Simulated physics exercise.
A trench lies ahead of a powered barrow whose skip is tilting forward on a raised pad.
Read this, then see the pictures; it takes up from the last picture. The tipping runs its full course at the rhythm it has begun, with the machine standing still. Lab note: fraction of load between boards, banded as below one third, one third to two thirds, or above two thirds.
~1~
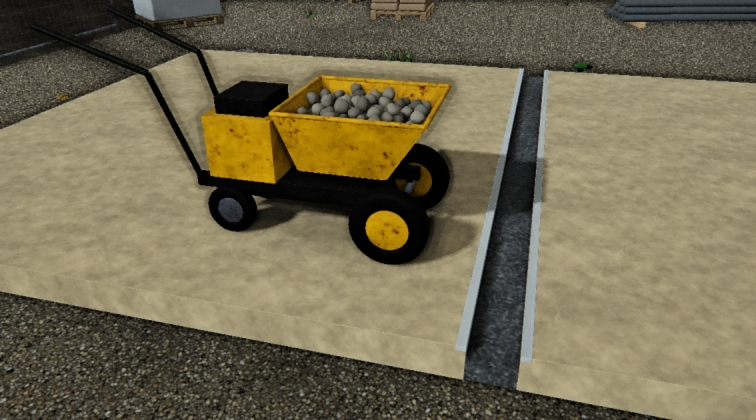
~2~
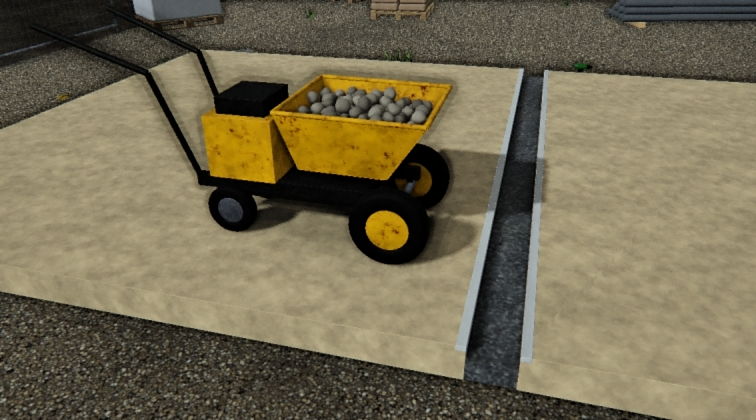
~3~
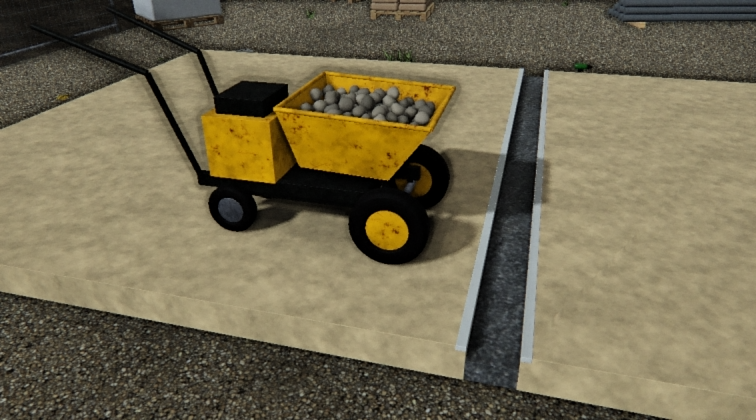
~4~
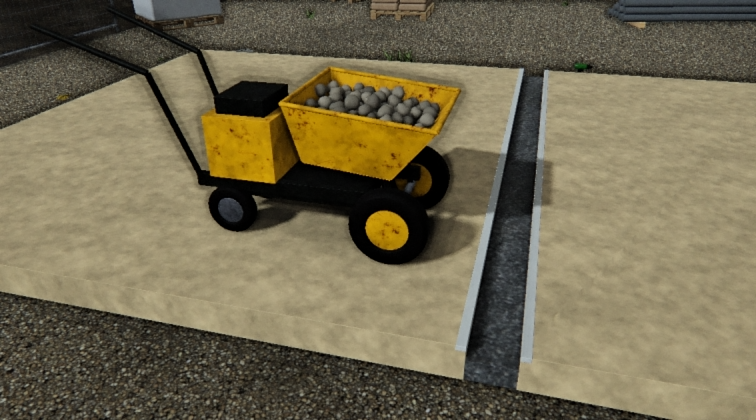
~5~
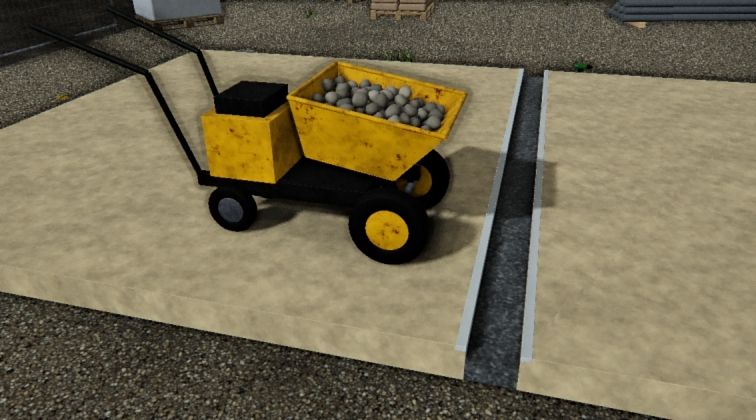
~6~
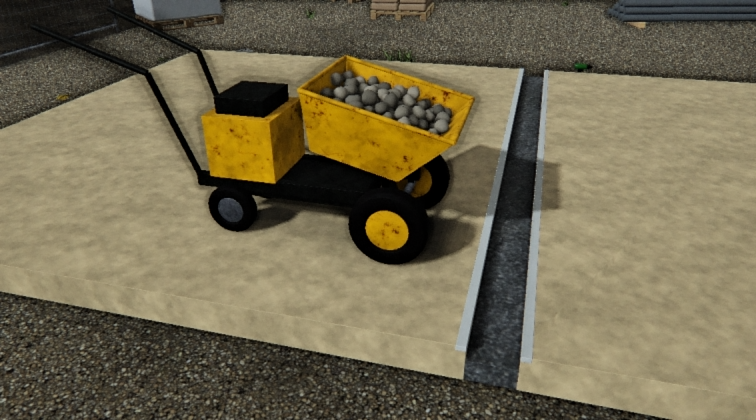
Band: One third to two thirds.
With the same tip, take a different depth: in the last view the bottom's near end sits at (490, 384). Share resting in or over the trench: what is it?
Something close to 50 per cent.
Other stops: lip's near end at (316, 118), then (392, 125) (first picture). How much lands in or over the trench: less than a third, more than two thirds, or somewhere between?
First: Less than a third. Second: Between a third and two thirds.
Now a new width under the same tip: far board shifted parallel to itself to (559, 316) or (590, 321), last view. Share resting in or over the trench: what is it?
The first case gives close to 70 per cent and the second close to 90 per cent.
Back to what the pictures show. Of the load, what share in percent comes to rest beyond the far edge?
It works out to close to 55 per cent.
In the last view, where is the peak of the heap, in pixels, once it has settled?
At about (536, 221).
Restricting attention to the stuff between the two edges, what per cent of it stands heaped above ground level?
55 %.
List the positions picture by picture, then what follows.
In the first frame, lip of the skip (425, 128), level; top of the load (361, 107), river pebbles; first edge of the trench (471, 302); far edge (530, 312), the trench under half as wide as the skip, and shallow for its width.
In the second frame, lip of the skip (427, 128), level; top of the load (362, 107).
In the third frame, lip of the skip (431, 130), tipped barely; top of the load (365, 105).
In the fourth frame, lip of the skip (437, 133), tipped a little; top of the load (357, 112).
In the fifth frame, lip of the skip (445, 137), tipped a little; top of the load (364, 110).
In the sixth frame, lip of the skip (454, 143), tipped a little; top of the load (358, 104); first edge of the trench (471, 302); far edge (530, 312).
Just after the last frame, skip tipped well over; every one in the skip.
A moment on, skip tipped steeply; almost all in the skip; just a few in or heaped over the trench; just a few beyond it; just a few falling.
Further on, skip tipped right over; roughly a quarter in the skip; roughly a quarter in or heaped over the trench; roughly half beyond it.
When it is over, skip tipped right over; just a few in the skip; roughly a third in or heaped over the trench; roughly half beyond it.
